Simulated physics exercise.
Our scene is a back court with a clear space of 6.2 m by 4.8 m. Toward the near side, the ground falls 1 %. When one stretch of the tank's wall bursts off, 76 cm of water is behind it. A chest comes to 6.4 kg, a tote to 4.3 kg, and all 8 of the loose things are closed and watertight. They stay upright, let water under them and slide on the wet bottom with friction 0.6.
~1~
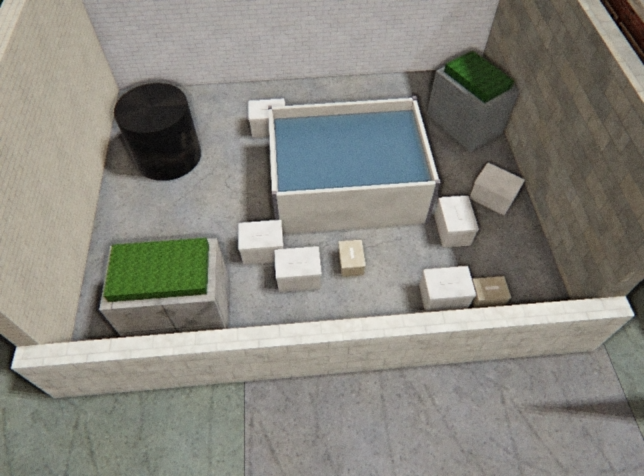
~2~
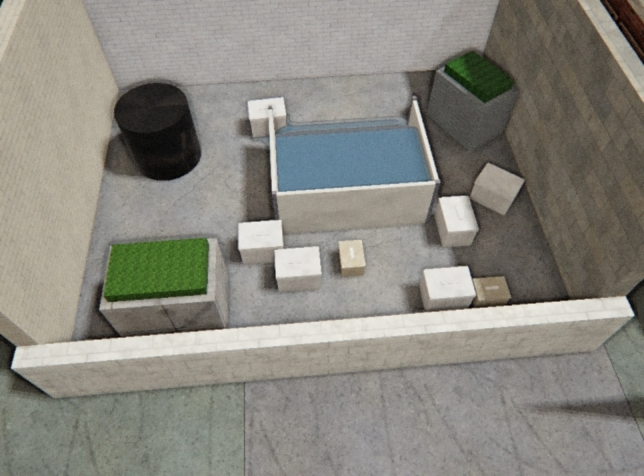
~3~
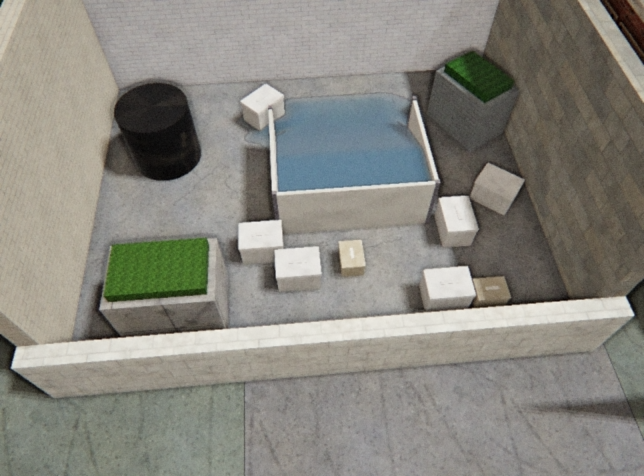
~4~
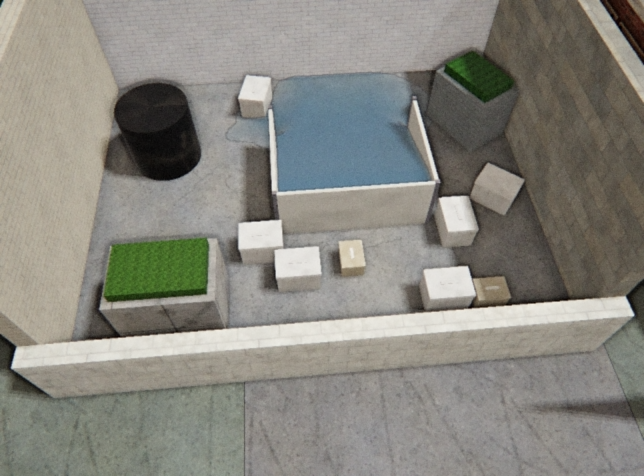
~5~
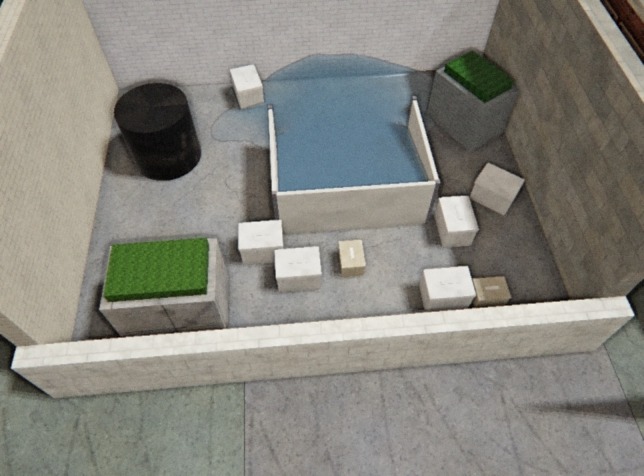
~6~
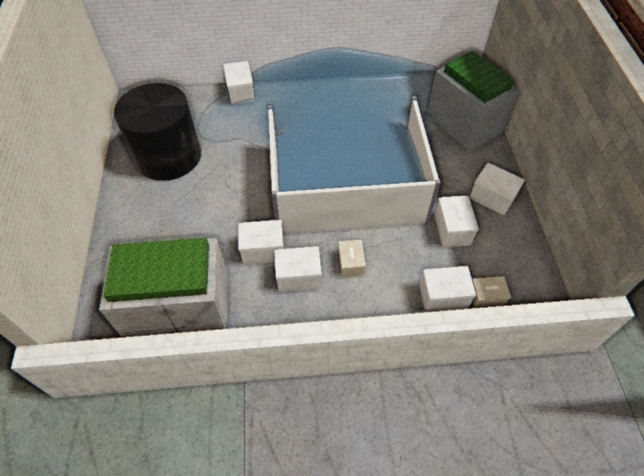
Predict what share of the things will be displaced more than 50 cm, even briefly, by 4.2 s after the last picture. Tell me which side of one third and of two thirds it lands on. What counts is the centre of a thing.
Looks like the middle band.
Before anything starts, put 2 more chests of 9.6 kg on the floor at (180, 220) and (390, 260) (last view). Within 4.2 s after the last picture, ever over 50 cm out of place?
In order: Beyond it, within it.
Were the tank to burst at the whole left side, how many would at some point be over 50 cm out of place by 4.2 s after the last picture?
Then 6 of them would.
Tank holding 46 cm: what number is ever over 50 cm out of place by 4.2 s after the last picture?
That would make 2 of them.
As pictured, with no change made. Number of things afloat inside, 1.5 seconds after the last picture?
The count is 1.
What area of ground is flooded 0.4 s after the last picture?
Flooded: Near 9.5 m2.
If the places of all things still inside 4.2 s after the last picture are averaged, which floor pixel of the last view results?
That lands at roughly (362, 291).
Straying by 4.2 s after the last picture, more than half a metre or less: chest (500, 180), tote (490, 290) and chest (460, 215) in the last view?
First exceeding it, second falling below it, third exceeding it.
Then, 0.4 s after the last picture 1 of 8 are over 50 cm from their spots; 0 afloat.
Then, 1.5 s after the last picture 1 of 8 are over 50 cm from their spots; 1 afloat.
Then, 2.8 s after the last picture 2 of 8 are over 50 cm from their spots; 1 afloat.
Then, 4.2 s after the last picture 3 of 8 are over 50 cm from their spots, and 3 have been at some point; 4 afloat.
